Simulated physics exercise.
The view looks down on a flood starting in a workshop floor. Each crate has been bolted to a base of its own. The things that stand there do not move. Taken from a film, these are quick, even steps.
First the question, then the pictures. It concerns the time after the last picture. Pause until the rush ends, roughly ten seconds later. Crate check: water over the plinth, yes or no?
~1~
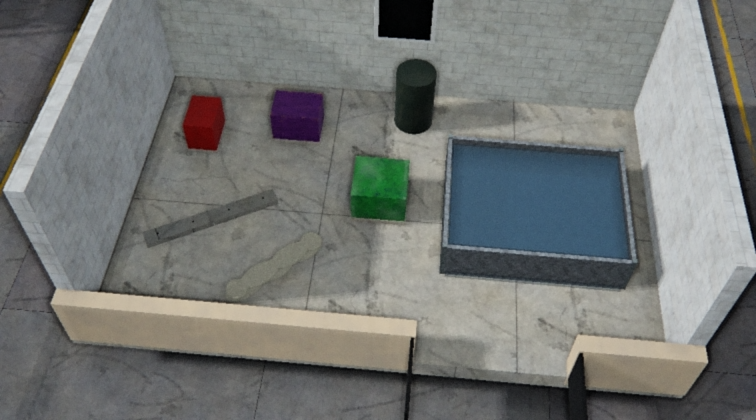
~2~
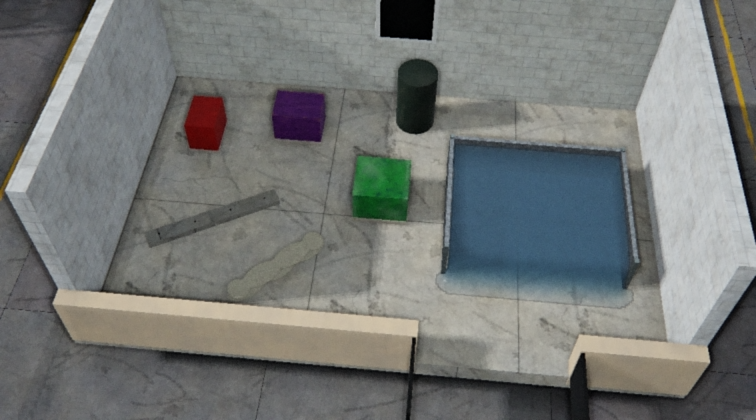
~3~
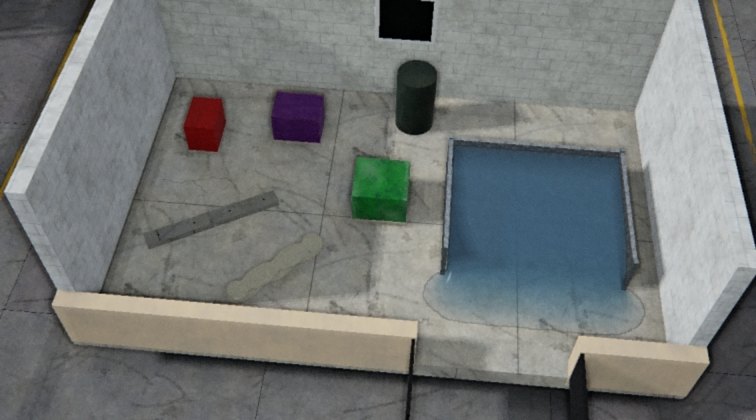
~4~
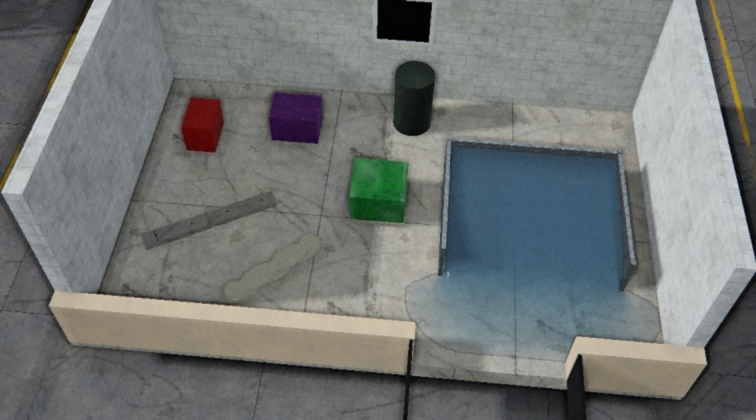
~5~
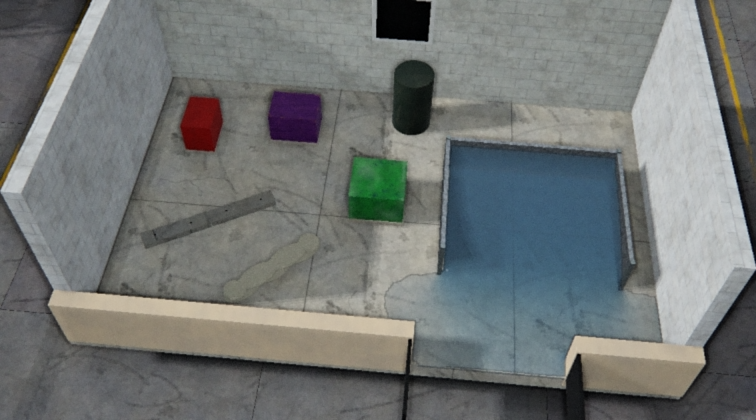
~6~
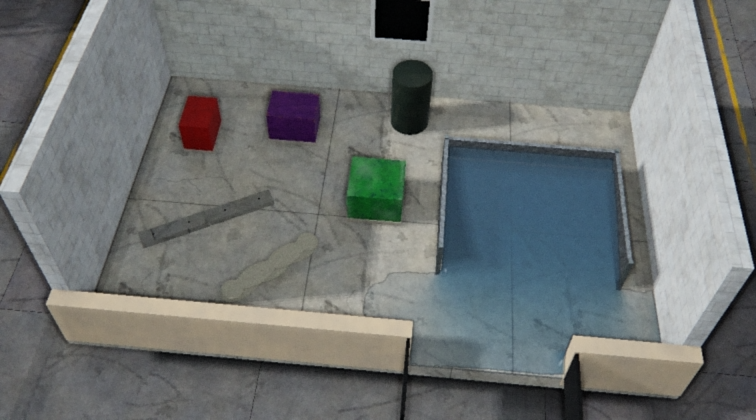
Red crate no, green crate no, purple crate no.
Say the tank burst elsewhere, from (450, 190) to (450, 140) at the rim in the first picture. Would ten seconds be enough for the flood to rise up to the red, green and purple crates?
As it turns out, the red crate is swamped, the green crate is swamped, and the purple crate is swamped.
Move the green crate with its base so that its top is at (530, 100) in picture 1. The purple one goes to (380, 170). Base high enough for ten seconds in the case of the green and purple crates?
As I see it, the green crate is flooded; meanwhile the purple crate is not reached.
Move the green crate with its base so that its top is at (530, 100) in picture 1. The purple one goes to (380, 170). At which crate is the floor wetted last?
The one in red.
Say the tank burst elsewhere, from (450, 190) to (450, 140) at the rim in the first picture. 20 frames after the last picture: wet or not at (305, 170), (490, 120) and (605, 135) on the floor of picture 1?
Point one: Reached. Point two: Reached. Point three: Not reached.
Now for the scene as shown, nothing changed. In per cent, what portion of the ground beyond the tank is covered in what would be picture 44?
About 55 %.
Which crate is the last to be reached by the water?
I think it's the one in red.
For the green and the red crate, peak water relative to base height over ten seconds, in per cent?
60 %, then 50 %.
A moment on, water covers 15 % of the floor; the red crate not reached, the green crate not reached, the purple crate not reached.
Next, water covers 25 % of the floor; the red crate not reached, the green crate not reached, the purple crate not reached.
Then, water covers 30 % of the floor; the red crate not reached, the green crate not reached, the purple crate not reached.
Later, water covers 55 % of the floor; the red crate not reached, the green crate water round its plinth, the purple crate not reached.
In the end, water covers 80 % of the floor; the red crate stayed above the water, the green crate stayed above the water, the purple crate stayed above the water.
